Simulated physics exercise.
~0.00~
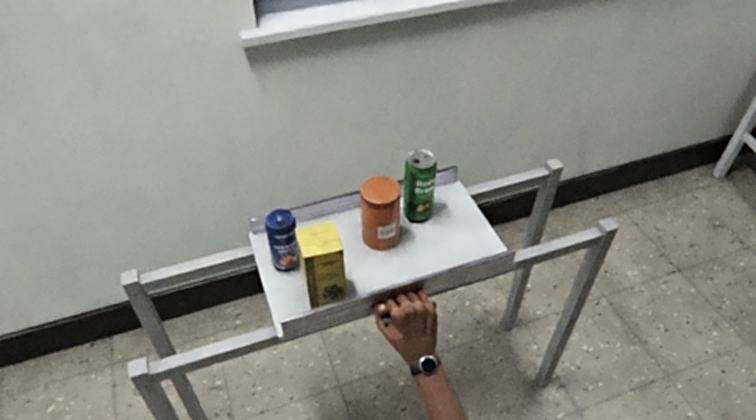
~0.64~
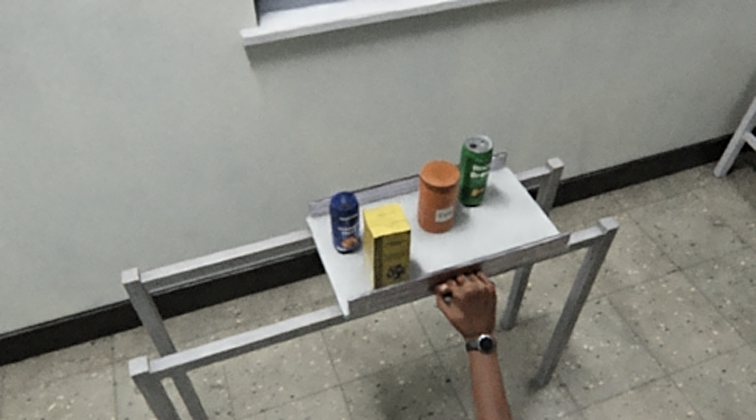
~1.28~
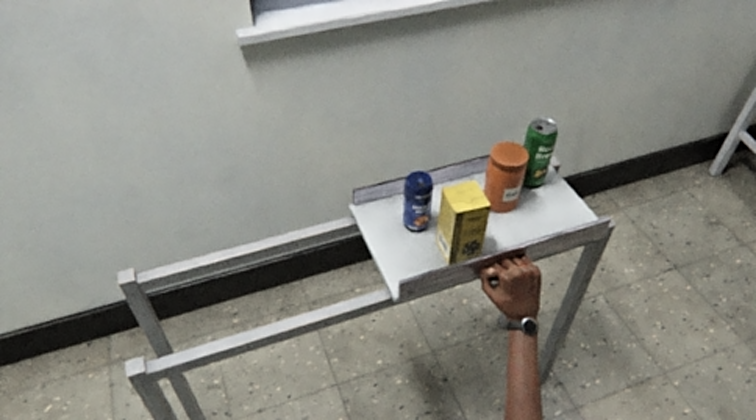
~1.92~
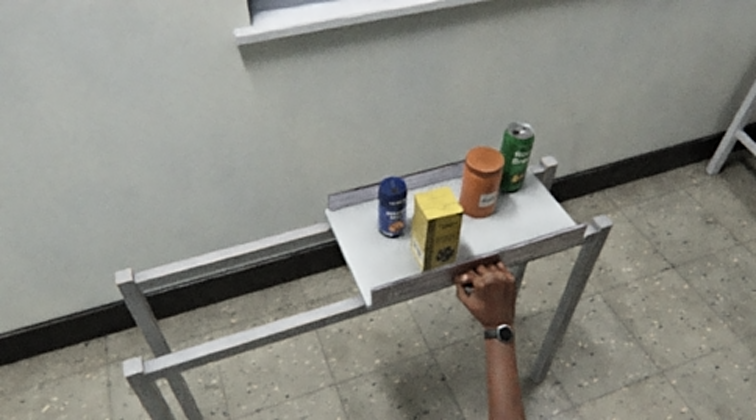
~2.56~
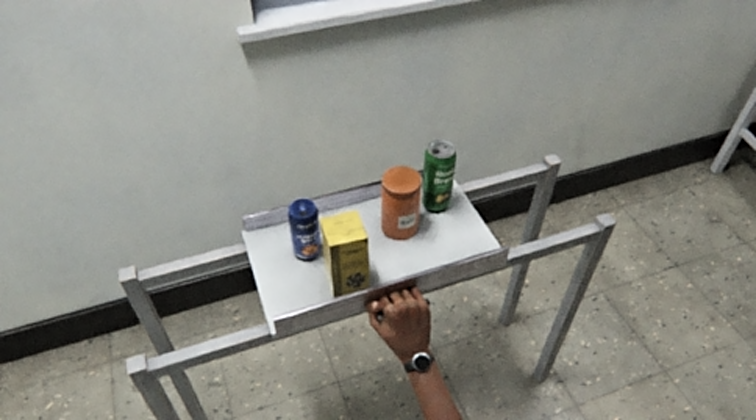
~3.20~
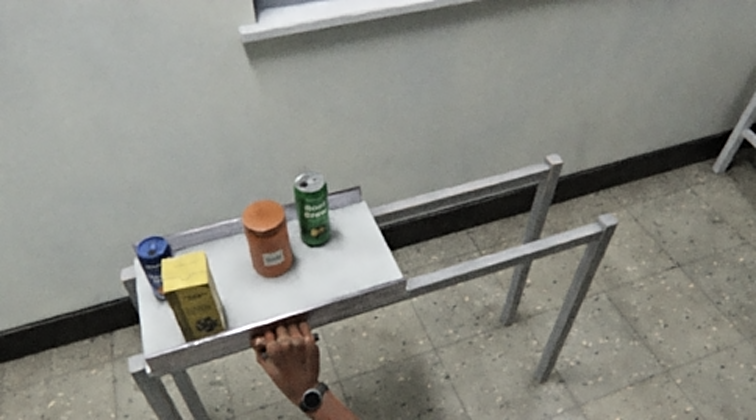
White tray carrying two cans, a yellow carton and an orange jar sliding right then left along rails by hand, all staying upright.
